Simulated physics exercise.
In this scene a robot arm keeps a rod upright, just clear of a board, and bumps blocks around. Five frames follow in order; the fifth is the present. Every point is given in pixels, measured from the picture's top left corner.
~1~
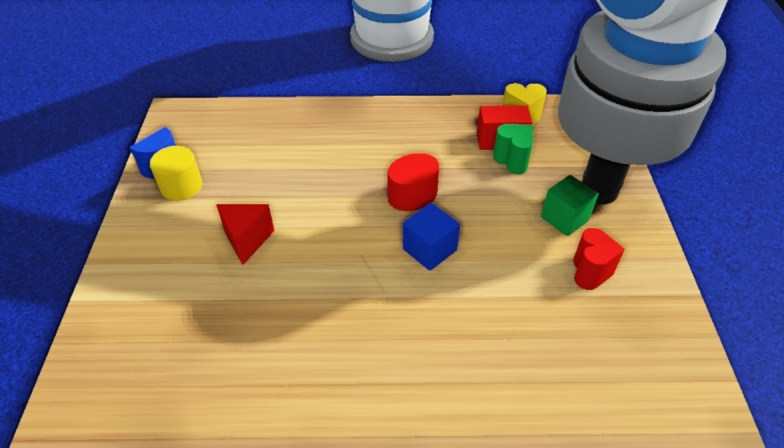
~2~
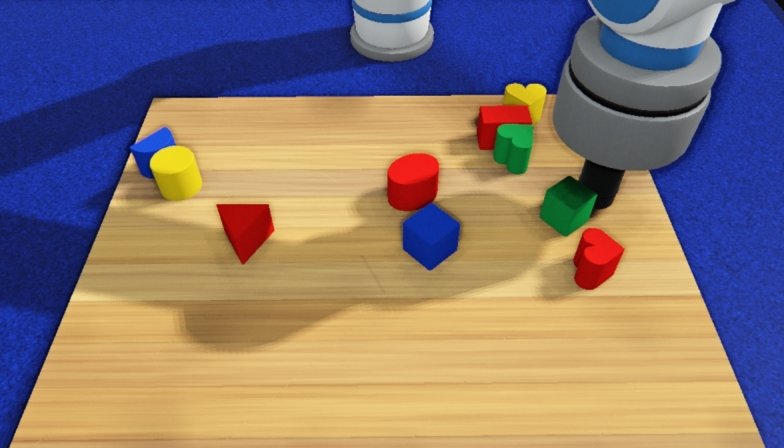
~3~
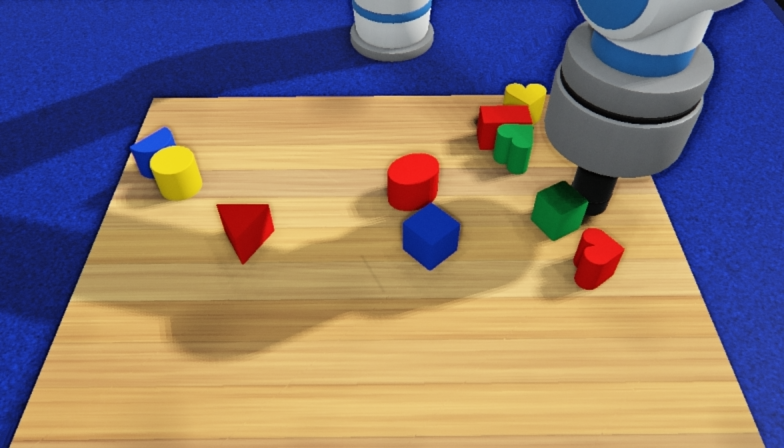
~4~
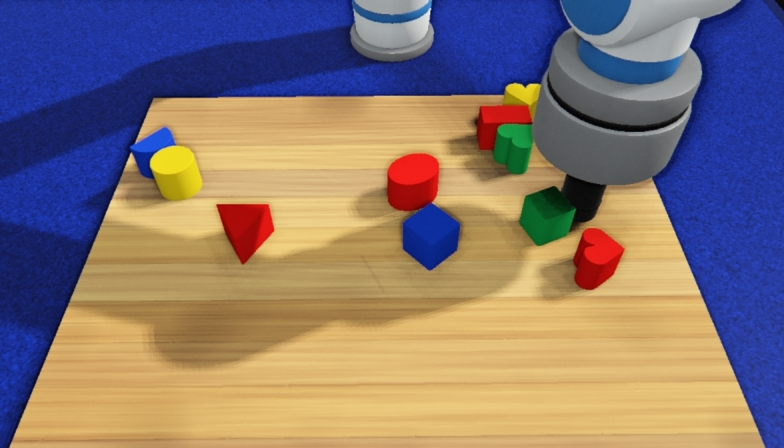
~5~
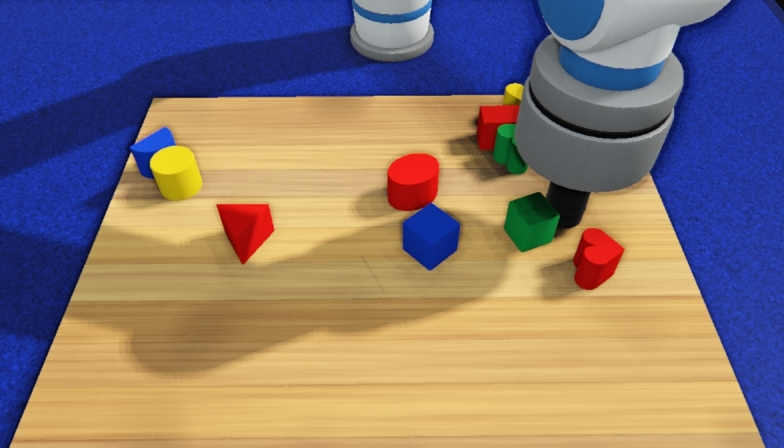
Robot arm with a black rod nudging a green cube a short way left and slightly nearer across a wooden board.
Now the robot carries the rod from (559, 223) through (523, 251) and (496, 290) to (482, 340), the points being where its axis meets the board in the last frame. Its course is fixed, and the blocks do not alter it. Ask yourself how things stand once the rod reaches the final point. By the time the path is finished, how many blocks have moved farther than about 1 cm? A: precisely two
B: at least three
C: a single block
Correct choice: C.
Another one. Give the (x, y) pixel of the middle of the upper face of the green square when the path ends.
Expect it around (466, 237).
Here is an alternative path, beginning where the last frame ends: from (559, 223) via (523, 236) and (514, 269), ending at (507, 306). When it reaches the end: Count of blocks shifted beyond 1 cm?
There will be one block displaced.
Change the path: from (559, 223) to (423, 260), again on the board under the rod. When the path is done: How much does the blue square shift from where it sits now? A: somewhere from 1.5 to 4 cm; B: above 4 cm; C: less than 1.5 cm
B
On the path given first. One third of the way, rod (524, 245); green square (488, 230), turned 30° clockwise.
Two thirds of the way, rod (498, 284); blue square (427, 222); green square (466, 237), turned 65° clockwise.
At the end, rod (483, 333); blue square (427, 222); green square (466, 237), turned 65° clockwise; red heart-shaped block not moved.
